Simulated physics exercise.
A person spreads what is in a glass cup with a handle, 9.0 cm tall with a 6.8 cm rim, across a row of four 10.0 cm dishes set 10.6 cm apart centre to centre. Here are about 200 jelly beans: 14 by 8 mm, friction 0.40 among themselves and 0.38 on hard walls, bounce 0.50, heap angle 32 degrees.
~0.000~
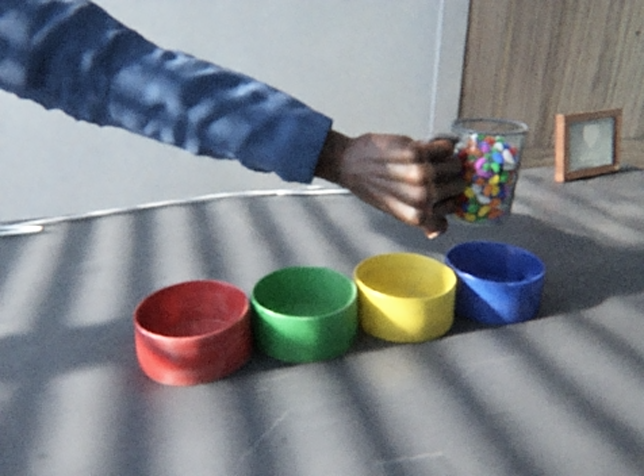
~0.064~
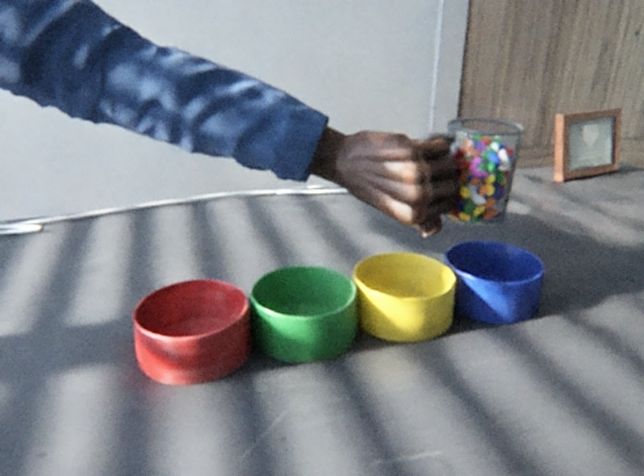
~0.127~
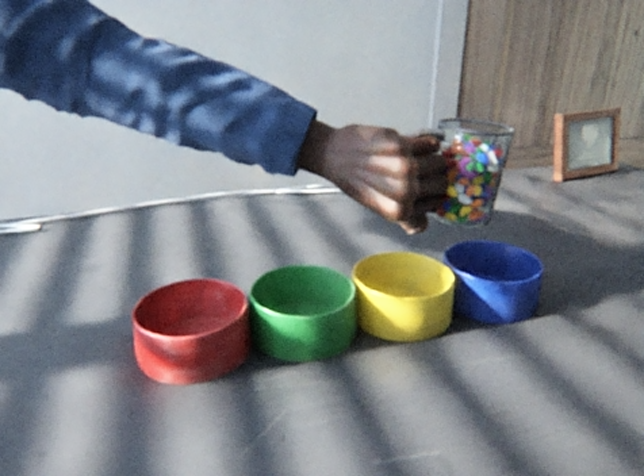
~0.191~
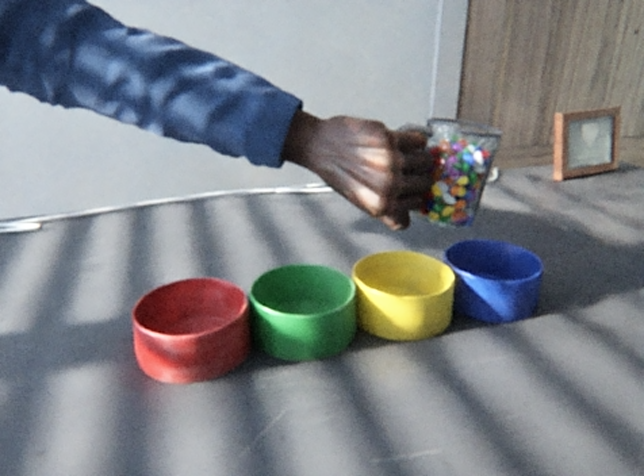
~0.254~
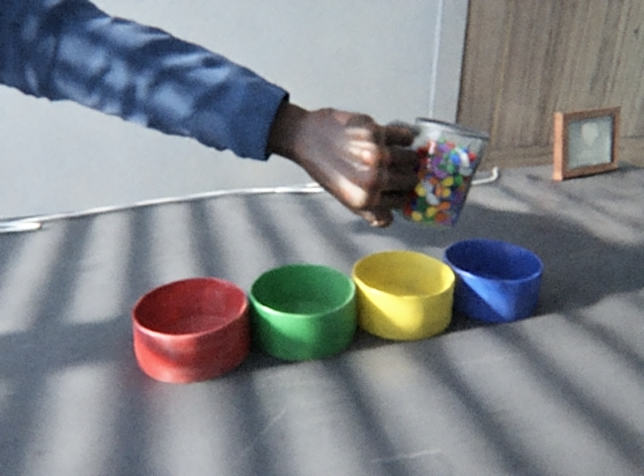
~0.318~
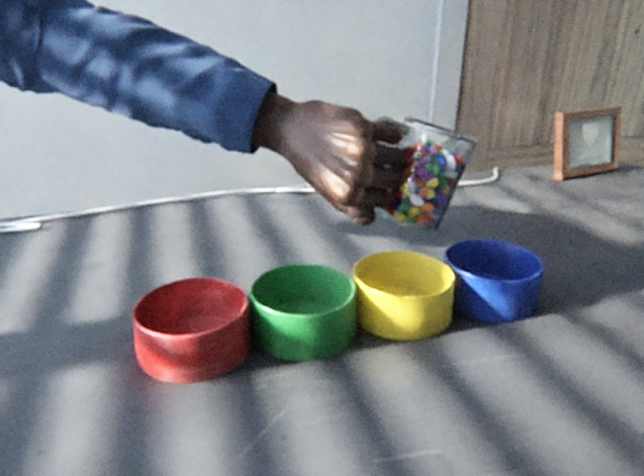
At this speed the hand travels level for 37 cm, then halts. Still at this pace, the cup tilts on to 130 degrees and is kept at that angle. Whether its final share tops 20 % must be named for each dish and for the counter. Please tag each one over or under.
Red dish - over; blue dish - under; green dish - under; yellow dish - under; counter - under.
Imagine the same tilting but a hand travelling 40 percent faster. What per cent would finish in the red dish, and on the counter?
Shares: Red 100, counter 0.
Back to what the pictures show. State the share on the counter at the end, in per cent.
Close to 0 %, more or less.
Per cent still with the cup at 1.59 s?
Some 90 per cent.
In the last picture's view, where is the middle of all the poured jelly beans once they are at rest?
When it all comes to rest, the middle is near (189, 330).
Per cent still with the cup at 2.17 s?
Some 0 %.
After 1.08 s, tilt 70 degrees; cup holds 100 %.
After 1.59 s, tilt 105 degrees; cup holds 90 %, red 5 %.
After 2.17 s, tilt 130 degrees; cup holds 0 %, red 100 %.
By 2.7 s all is still; red 100 %, blue 0 %, green 0 %, yellow 0 %, counter 0 %.
